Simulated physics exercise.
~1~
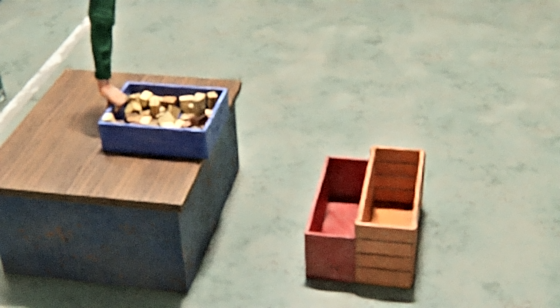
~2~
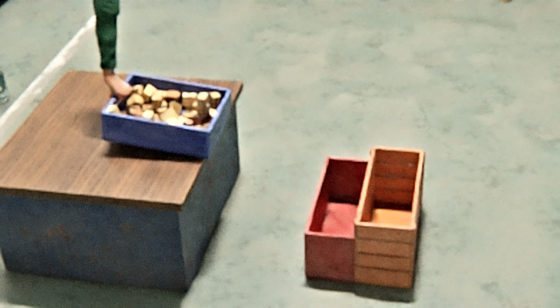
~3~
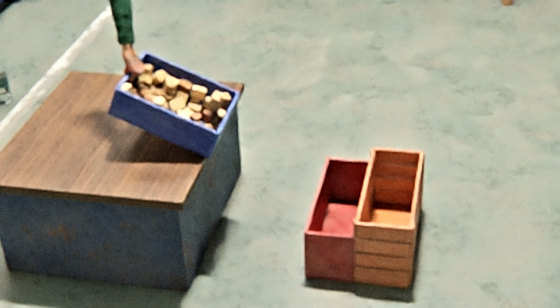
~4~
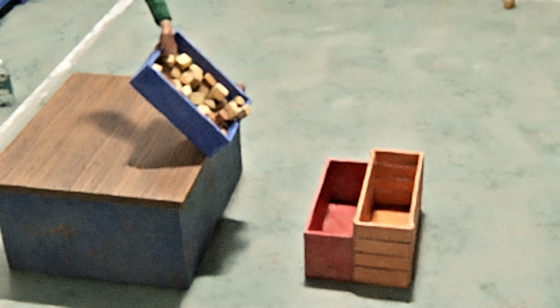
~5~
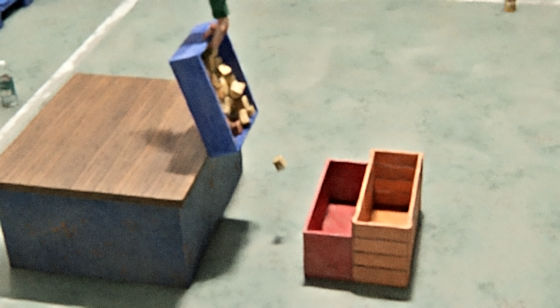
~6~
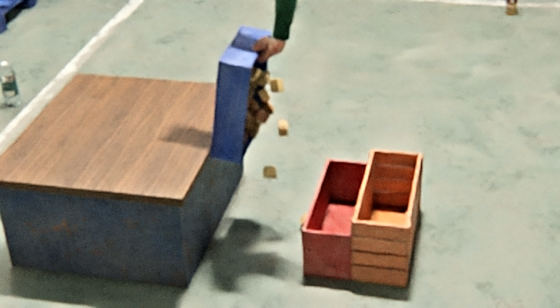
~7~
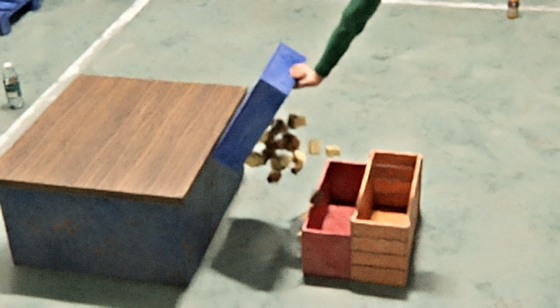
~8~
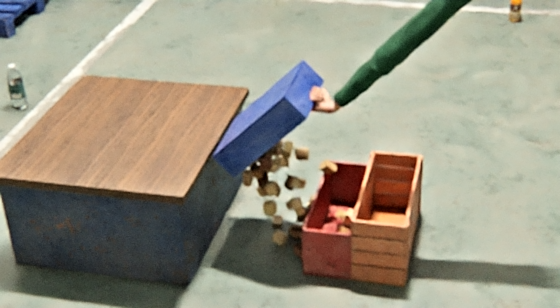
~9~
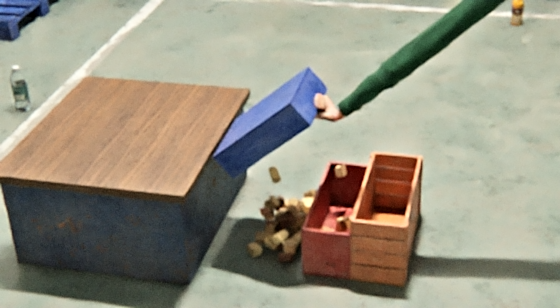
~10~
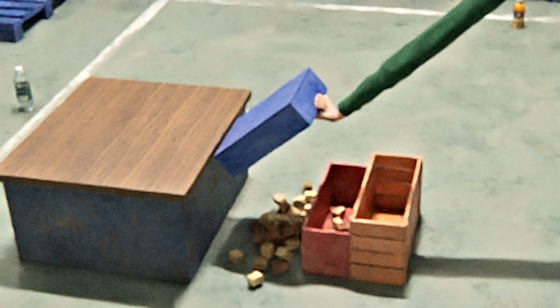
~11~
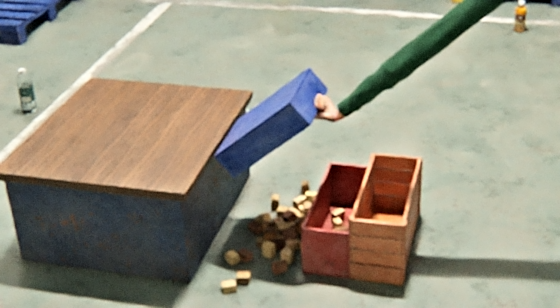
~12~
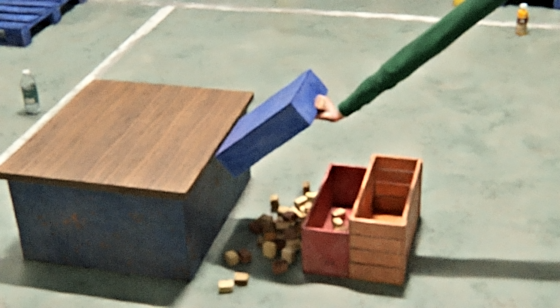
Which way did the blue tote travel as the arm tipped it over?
It moved to the right, from the top of the bench out over its edge toward the red trough.
On a pale green floor, a green-sleeved arm tipped a blue tote of wooden blocks over the edge of a wood-topped bench, and most blocks spilled into a heap short of the red trough, with a few landing inside it.
